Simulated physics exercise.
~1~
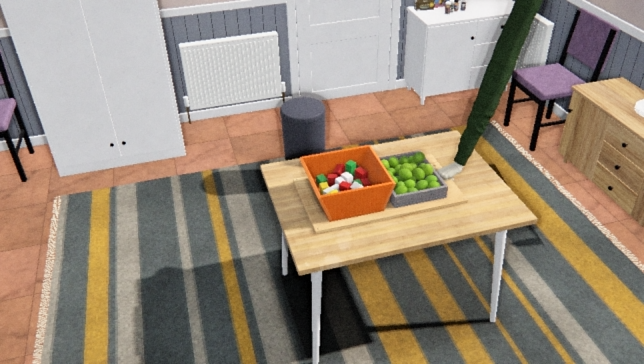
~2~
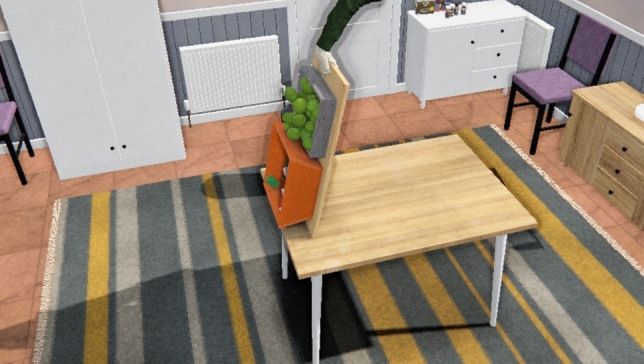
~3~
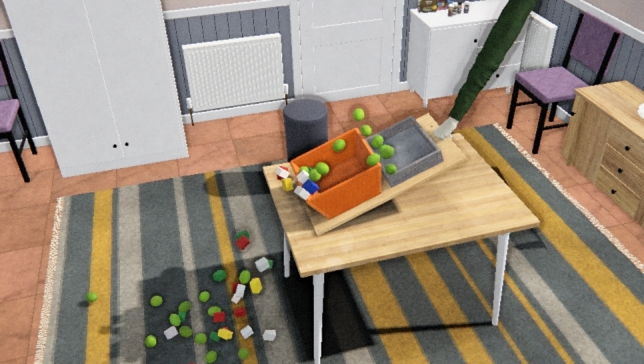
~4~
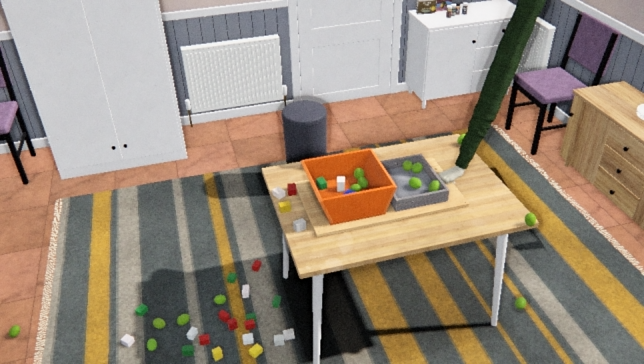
In a room with a striped rug, a pale wooden table holds a board carrying an orange tote of colourful toy bricks and a grey tote of green, ball-like pieces. The right side of the board lifts, with a dark green, arm-like shape at its raised edge, until it stands nearly upright at the table's left. As it comes back down, bricks and green pieces lie spilled across the rug, while others tumble about the totes. Finally the board rests flat again, with a few pieces left in each tote, several on the tabletop and many scattered over the floor.
